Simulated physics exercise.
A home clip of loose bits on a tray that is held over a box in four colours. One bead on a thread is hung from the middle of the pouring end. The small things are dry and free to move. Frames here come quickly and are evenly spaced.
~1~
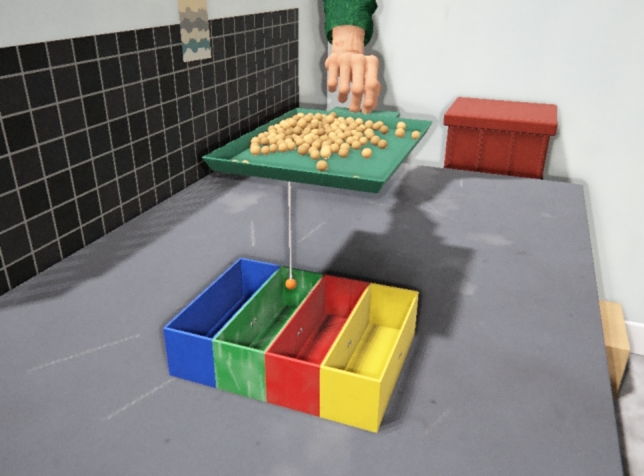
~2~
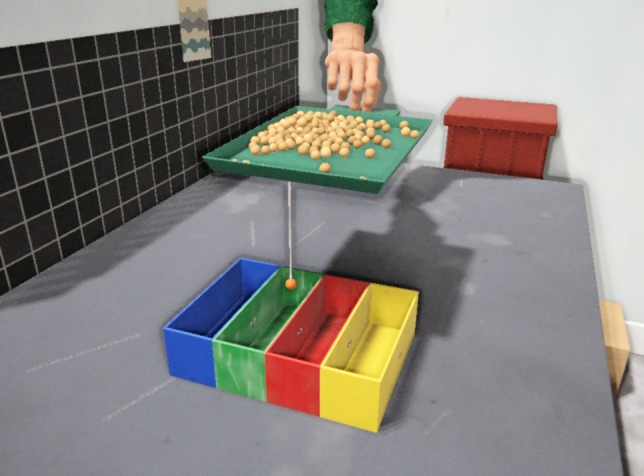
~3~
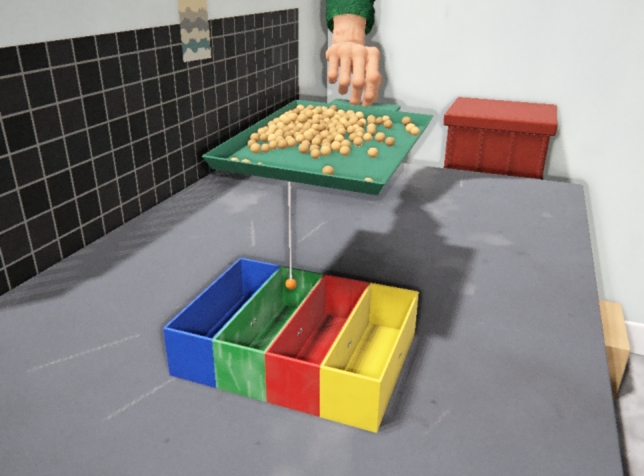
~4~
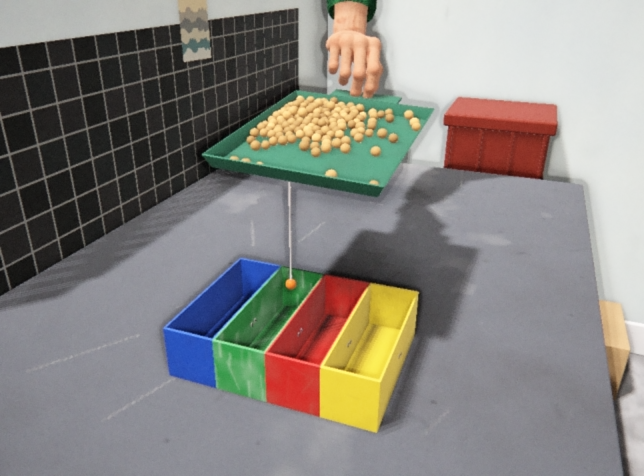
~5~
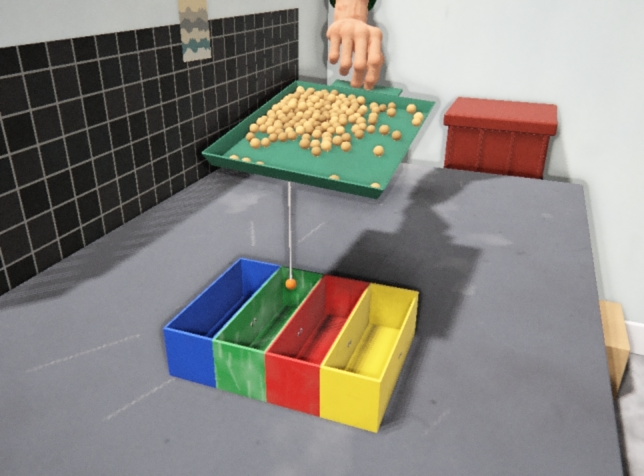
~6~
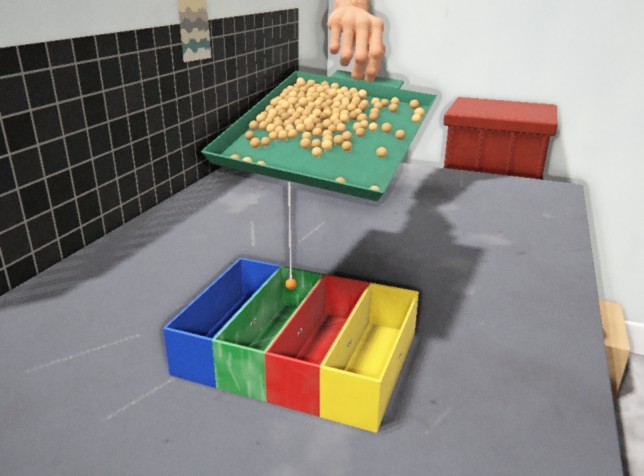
On a grey tabletop, a hand tilting a green tray of round wooden beads above a four-coloured box, some beads shifting slightly.
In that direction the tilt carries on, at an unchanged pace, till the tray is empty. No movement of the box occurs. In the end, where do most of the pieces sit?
Most sit in the yellow cell.
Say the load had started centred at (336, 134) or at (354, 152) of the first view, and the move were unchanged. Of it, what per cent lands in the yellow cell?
First case: Around 60 %; second case: Around 60 %.
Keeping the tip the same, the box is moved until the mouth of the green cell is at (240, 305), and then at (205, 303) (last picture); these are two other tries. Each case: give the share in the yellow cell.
Roughly 50 % and 10 %.
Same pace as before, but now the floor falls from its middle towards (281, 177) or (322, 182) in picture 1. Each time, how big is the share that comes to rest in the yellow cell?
I'd put it at some 0 % and then some 40 %.
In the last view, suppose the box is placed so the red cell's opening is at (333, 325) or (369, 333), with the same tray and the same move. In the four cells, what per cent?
First placement near 90 percent, second near 90 percent.
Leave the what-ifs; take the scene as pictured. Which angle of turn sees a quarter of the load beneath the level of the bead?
50 degrees.
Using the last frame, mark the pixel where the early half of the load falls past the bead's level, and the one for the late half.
The leading part at (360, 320), the rest of it at (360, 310).
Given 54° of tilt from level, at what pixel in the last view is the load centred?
About (351, 212).
Soon, tray tipped steeply; about half on the tray; about a quarter in the yellow cell; a small part in the red cell; a stray few in the green cell; a stray few in the blue cell; about a quarter falling or outside the box.
A while on, tray tipped right over; about half in the yellow cell; about a quarter in the red cell; a stray few in the green cell; a stray few in the blue cell; a small part falling or outside the box.
Towards the end, tray tipped past a quarter turn; about half in the yellow cell; about a quarter in the red cell; a stray few in the green cell; a stray few in the blue cell; a small part falling or outside the box.
Finally, tray tipped past a quarter turn; about half in the yellow cell; about a quarter in the red cell; a stray few in the green cell; a stray few in the blue cell; a small part outside the box.
